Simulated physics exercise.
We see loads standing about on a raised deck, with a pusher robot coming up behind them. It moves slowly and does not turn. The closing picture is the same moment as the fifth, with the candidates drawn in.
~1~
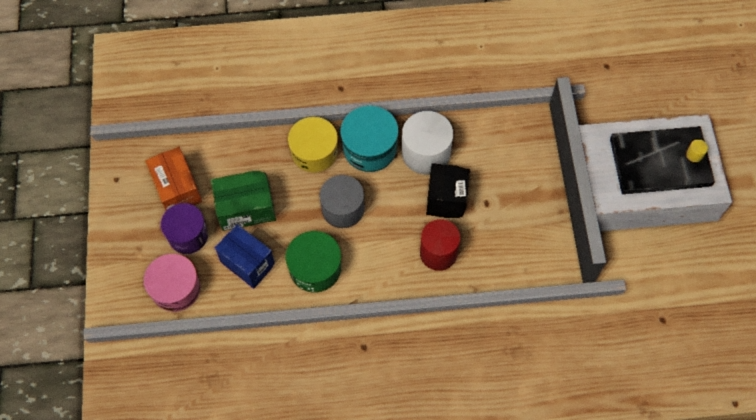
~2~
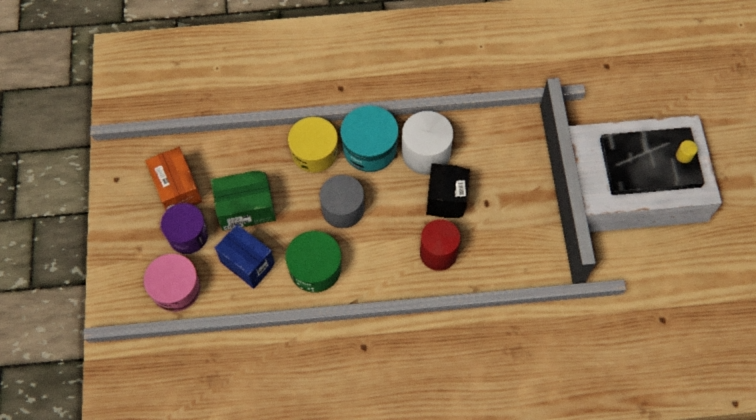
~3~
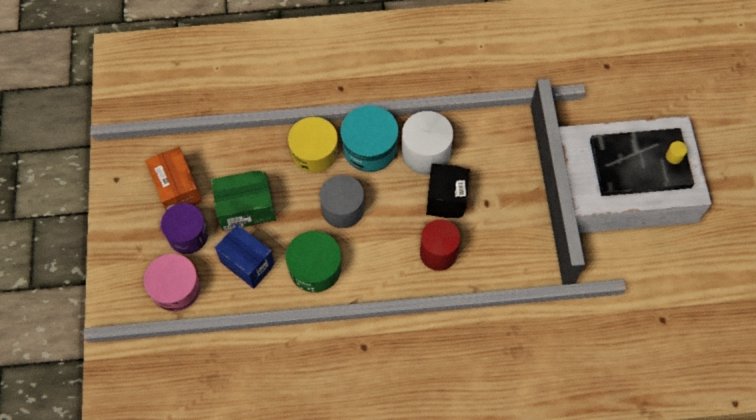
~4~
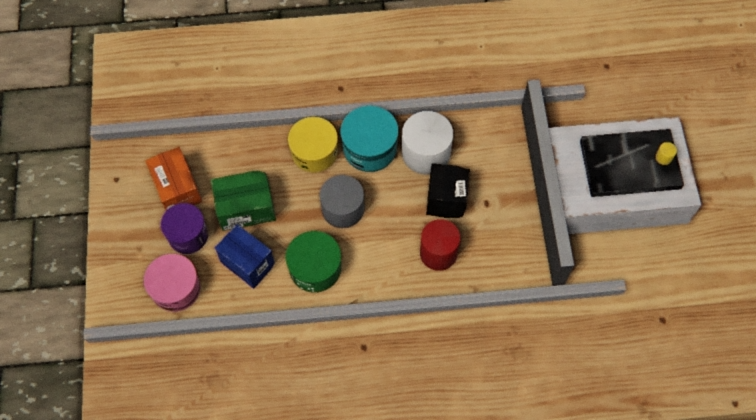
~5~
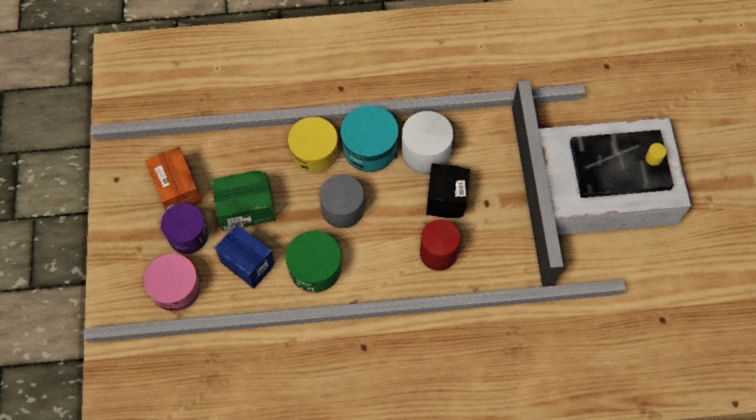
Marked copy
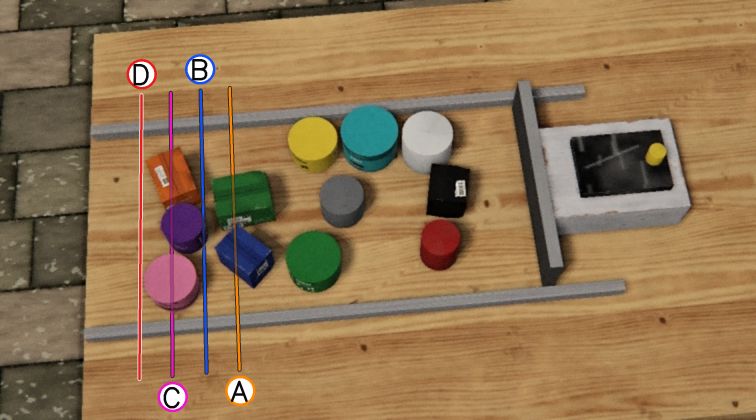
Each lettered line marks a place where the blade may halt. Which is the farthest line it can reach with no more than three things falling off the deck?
The farthest such stop is B.
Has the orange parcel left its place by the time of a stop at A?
Yes.
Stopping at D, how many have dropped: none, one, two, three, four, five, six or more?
Six or more.
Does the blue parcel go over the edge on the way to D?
By then, yes.
On the marked copy, A at (234, 220); B at (203, 223); C at (172, 225); D at (141, 228).
Following B. Soon after the start, robot (492, 174); turquoise pail (329, 137); yellow pail (278, 143).
Later, robot (370, 184); pink pail (147, 285); orange parcel (150, 168).
In the end, robot (276, 193); pink pail over the edge; orange parcel over the edge; two fallen.
As for the rest, A is within the limit but short; C drops four; D drops eight.
